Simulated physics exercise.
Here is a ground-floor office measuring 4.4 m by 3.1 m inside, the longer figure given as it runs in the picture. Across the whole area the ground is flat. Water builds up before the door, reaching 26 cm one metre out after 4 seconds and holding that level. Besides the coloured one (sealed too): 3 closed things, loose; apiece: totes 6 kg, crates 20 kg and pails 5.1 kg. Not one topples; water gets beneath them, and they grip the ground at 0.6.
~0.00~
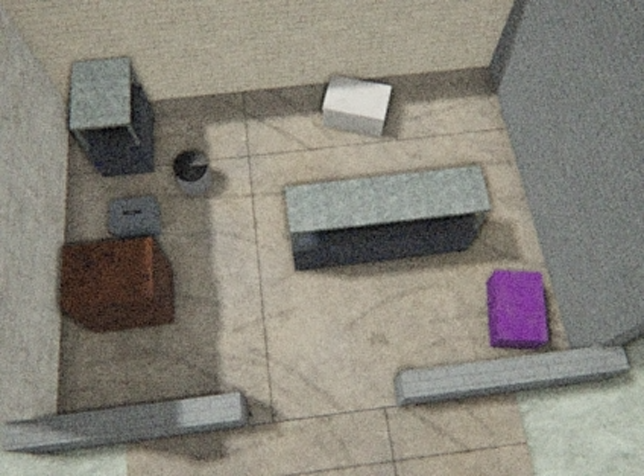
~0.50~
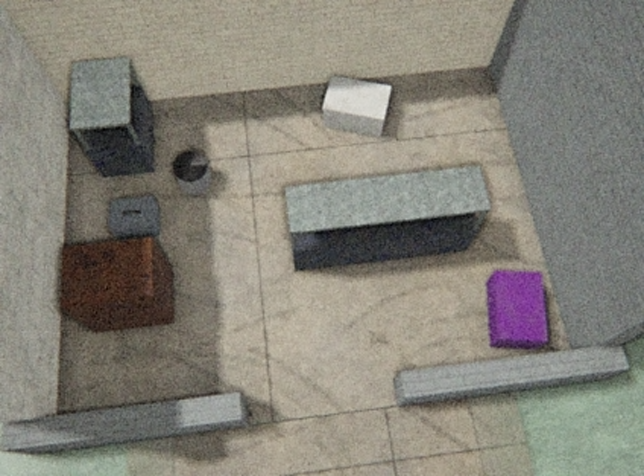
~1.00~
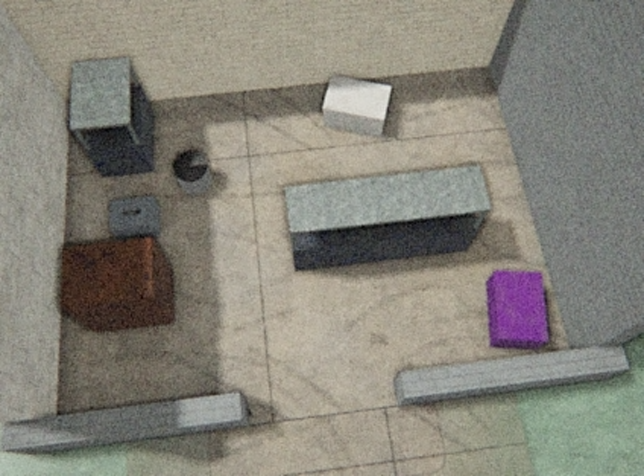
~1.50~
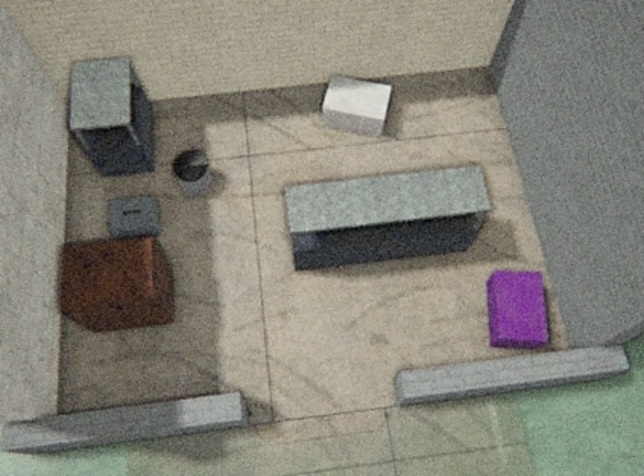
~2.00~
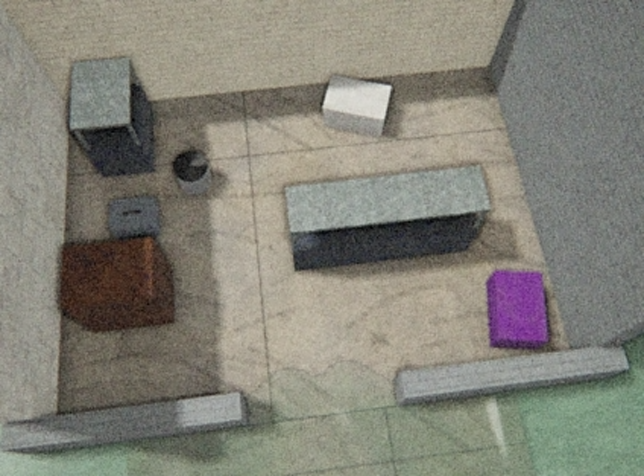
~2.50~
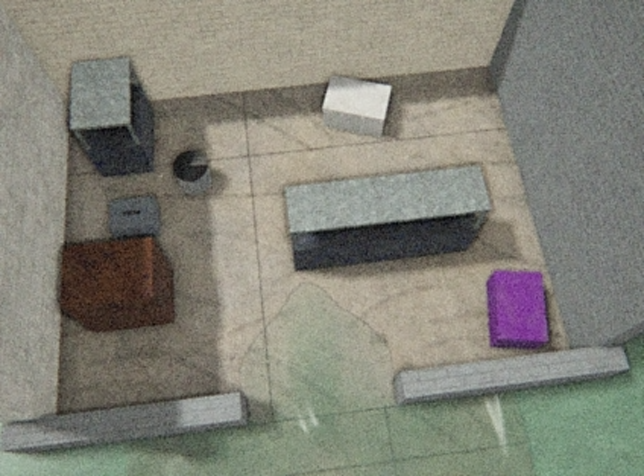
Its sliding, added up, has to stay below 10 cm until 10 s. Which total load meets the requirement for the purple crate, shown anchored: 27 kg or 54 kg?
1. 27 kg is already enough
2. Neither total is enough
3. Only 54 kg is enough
3, only 54 kg is enough.
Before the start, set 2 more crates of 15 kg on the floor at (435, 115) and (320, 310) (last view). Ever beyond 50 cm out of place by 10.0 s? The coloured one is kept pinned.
In the order given, beyond the mark and then beyond the mark.
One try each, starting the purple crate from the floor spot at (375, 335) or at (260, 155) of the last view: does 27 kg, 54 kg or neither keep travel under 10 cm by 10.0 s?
The big mass is needed; the small mass already works.
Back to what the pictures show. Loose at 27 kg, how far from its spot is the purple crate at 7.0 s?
Shift: Roughly 20 cm.
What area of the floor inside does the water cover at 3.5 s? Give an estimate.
Wet area: Approx. 3.0 m2.
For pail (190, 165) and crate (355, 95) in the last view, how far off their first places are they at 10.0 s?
80 cm and 60 cm respectively.
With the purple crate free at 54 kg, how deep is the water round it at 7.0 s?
Around 15 cm.
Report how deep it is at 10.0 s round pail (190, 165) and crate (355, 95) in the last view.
Depths: Near 7 cm, then near 11 cm.
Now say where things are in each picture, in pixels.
In the first frame, the purple crate at (521, 305) rests on the ground; water covers 0.0 m2; 0 of 4 have shifted.
In the second frame, the purple crate at (521, 305) rests on the ground; water covers 0.0 m2; 0 of 4 have shifted.
In the third frame, the purple crate at (521, 305) rests on the ground; 0.0 m2 under water; 0 of 4 have shifted.
In the fourth frame, the purple crate at (521, 305), on the bottom; 0.0 m2 under water; 0 of 4 have shifted.
In the fifth frame, the purple crate at (521, 305), on the bottom; water covers 0.1 m2; 0 of 4 have shifted.
In the sixth frame, the purple crate at (521, 305) rests on the ground; 0.8 m2 under water; 0 of 4 have shifted.
After 3.5 s the purple crate would be 0 cm from its start with 27 kg and 0 cm from its start with 54 kg; 0 cm of water round it then.
After 4.5 s the purple crate would be 0 cm from its start with 27 kg and 0 cm from its start with 54 kg; 4 cm of water round it then.
After 7.0 s the purple crate would be 19 cm from its start with 27 kg and 0 cm from its start with 54 kg; 15 cm of water round it then.
After 10.0 s the purple crate would be 75 cm from its start with 27 kg and 0 cm from its start with 54 kg; 16 cm of water round it then.
